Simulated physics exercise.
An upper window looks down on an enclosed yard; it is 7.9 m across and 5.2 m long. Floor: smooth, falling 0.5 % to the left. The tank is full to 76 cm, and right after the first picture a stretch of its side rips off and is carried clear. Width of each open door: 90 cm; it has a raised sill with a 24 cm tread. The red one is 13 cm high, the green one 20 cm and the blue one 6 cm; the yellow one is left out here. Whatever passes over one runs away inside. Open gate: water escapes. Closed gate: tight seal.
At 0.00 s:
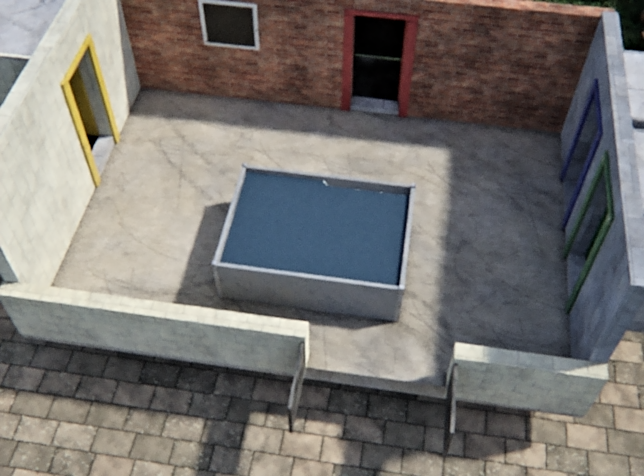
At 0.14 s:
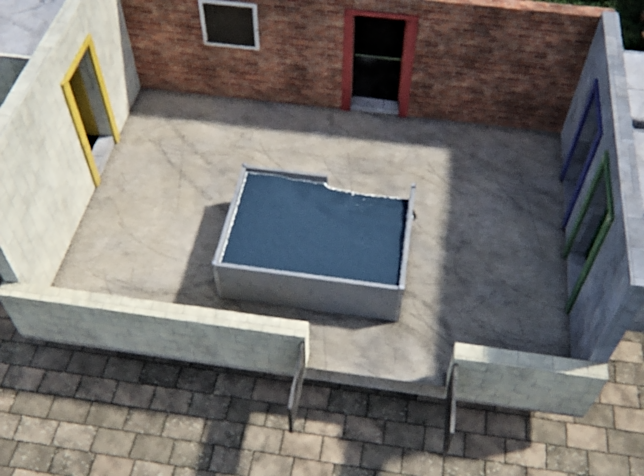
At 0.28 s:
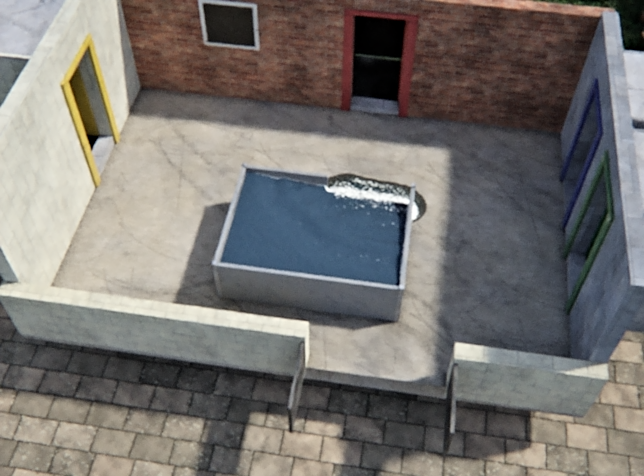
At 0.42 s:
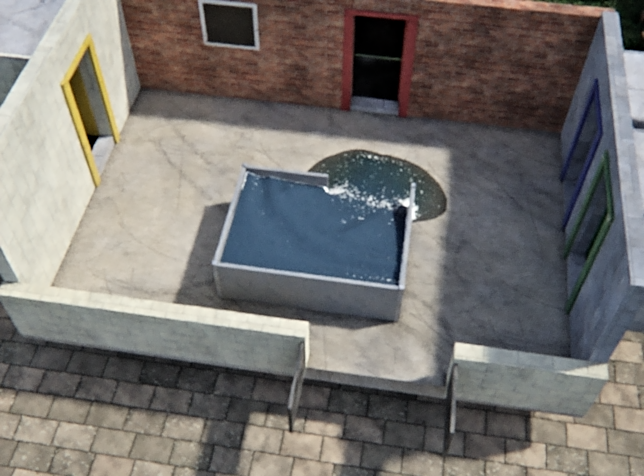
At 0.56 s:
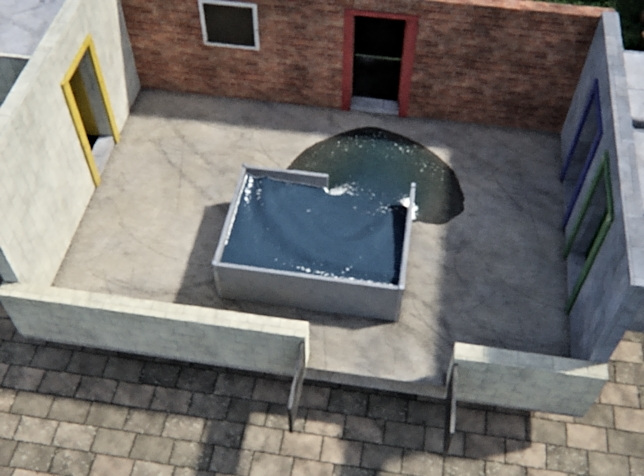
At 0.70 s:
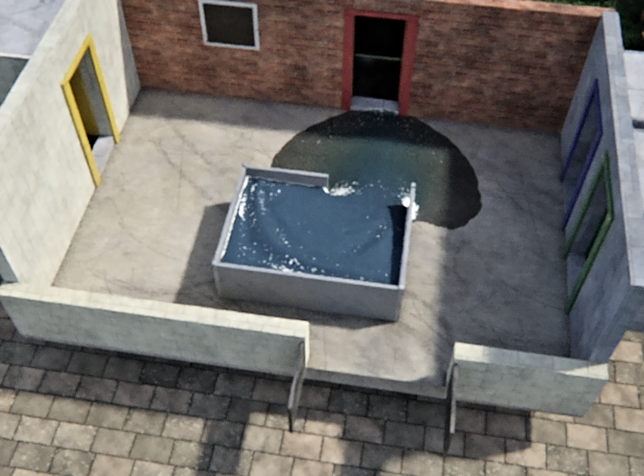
Walled yard with a tank of water, its far side breaking open and water pouring out, spreading across the floor toward the back wall.
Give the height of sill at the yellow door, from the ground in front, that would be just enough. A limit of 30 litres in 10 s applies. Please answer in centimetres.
Close to 6.5 cm.
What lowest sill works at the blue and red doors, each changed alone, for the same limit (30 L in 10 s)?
You'd want some 10.5 cm at blue and some 35 cm at red.
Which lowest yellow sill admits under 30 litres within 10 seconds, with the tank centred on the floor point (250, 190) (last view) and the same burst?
New minimum height: Approx. 10.0 cm.
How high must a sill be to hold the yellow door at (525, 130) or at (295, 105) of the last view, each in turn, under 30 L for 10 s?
In turn: Roughly 24 cm, roughly 12.0 cm.
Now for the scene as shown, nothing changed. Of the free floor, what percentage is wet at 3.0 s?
Wet share: Around 45 %.
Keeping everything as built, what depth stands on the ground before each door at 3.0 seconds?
At the red door the depth is 30 cm, at yellow 0 cm, at green 4 cm and at blue 13 cm.
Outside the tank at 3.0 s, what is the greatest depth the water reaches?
Max depth: Around 36 cm.
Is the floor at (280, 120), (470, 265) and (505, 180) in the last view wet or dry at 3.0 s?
First wet through, second bone-dry, third wet through.
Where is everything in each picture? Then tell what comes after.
The tank at (318, 226) is whole and still, 76 cm deep; the yellow door at (94, 120) is dry, in the first picture.
The front is at a hidden place, 0.3 m from the gap on the far side; 0.3 m2 of floor is wet, 76 cm left at the back, in the second picture.
The gap is on the far side, the front 0.8 m out at a hidden place; the back of the tank holds 76 cm, in the third picture.
The front is at (351, 153), 1.4 m from the gap on the far side; 2.5 m2 of floor is wet, 75 cm left at the back, in the fourth picture.
The gap is on the far side, the front 2.0 m out at (366, 131); the back of the tank holds 70 cm, in the fifth picture.
Water pours out on the far side and has run 2.5 m, to (359, 112); about 6 cm deep outside, 64 cm at the back; 3.0 m in a straight line remain to the yellow door at (94, 120), in the sixth picture.
After 1.4 s water covers 25 % of the floor, deepest (40 cm) near (423, 123); it has not reached the yellow door.
After 3.0 s water covers 45 % of the floor, deepest (36 cm) near (543, 136); it has not reached the yellow door.
After 10.0 s water covers 95 % of the floor, deepest (12 cm) near (166, 332); 8 cm at the yellow door, 0 litres in over its 20 cm sill.
At the yellow door as built, the water arrived by 3.3 s and peaked near 11 cm at 4.0 s.
With a sill of 5 cm, 48 litres would have come in within the 10 s; with 8 cm, 12 litres. So under 30 litres takes about 6.5 cm.
